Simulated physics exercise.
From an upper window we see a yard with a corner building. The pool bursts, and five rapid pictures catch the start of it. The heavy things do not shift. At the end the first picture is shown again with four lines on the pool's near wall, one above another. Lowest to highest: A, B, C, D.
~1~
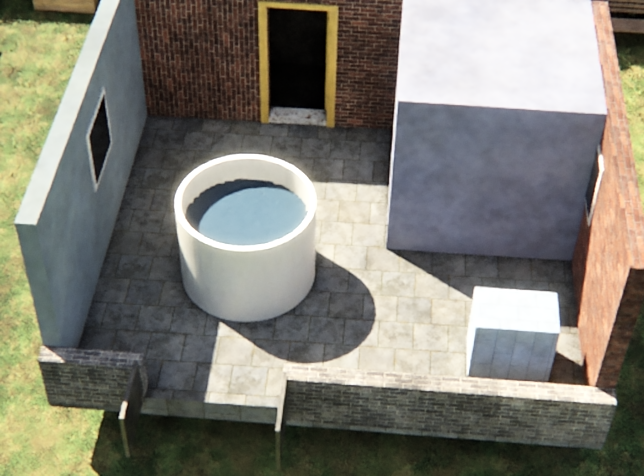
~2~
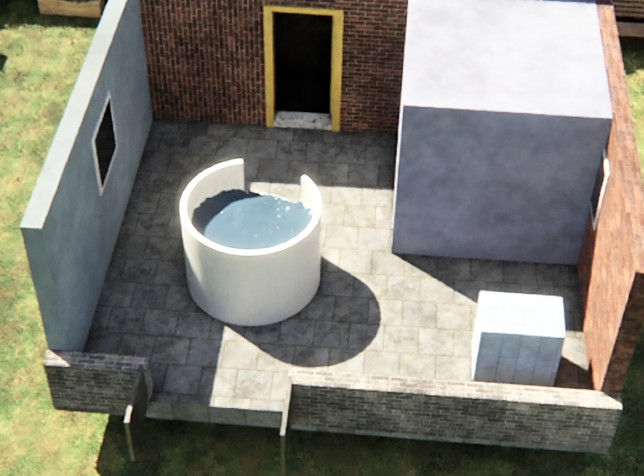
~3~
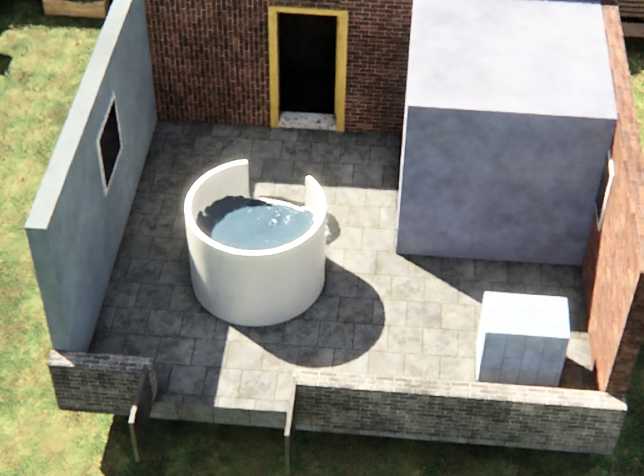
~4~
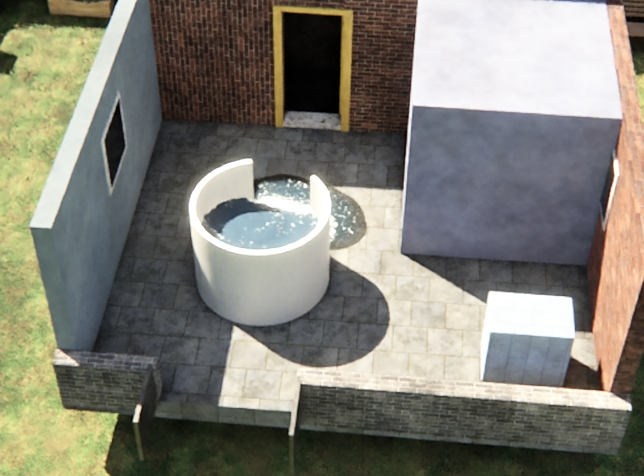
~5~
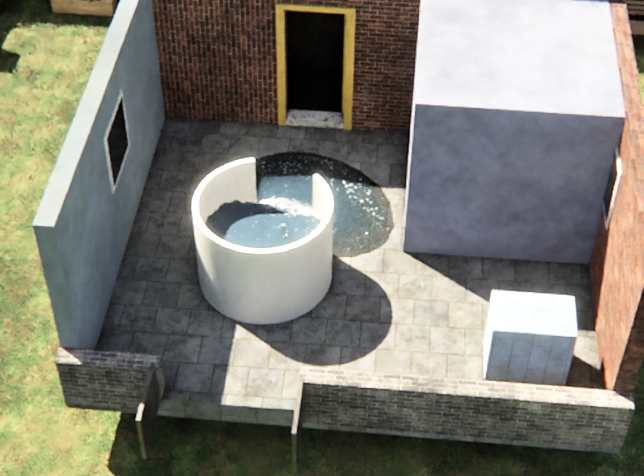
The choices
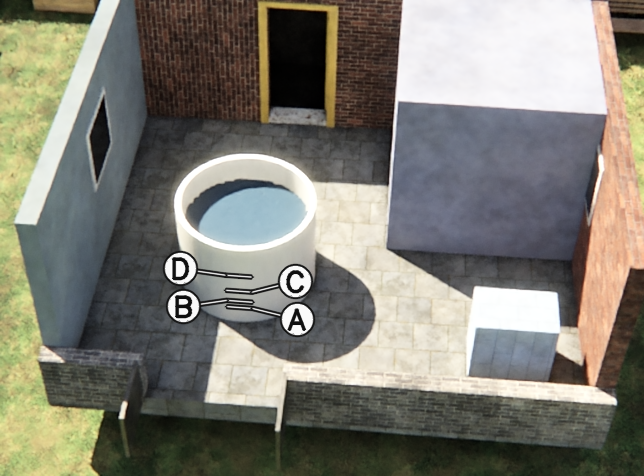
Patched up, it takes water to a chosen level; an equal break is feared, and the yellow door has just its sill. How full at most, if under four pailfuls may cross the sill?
It is B.
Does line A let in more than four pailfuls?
No, that is safe.
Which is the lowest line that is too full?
Line C.
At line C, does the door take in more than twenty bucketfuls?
No, less.
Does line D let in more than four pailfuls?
Yes.
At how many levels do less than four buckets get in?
Two.
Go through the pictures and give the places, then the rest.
Water in the pool at rest, its middle at (247, 221); foot of the yellow doorway at (298, 124); open gate at (214, 355), in the first picture.
Water covers 1 % of the ground, its front hidden from here, in the second picture.
Water covers 4 % of the ground, its front hidden from here, in the third picture.
In the fourth picture, 8 % of the ground under water, visible out to (356, 228).
In the fifth picture, 16 % of the ground under water, visible out to (359, 178).
In white, A at (239, 307); B at (239, 301); C at (239, 291); D at (238, 276); from the bottom up A, B, C, D.
For line A, nothing gets over.
For line B, a bucket or two gets in.
For line C, about 9 bucketfuls get in.
For line D, dozens of bucketfuls pour in.
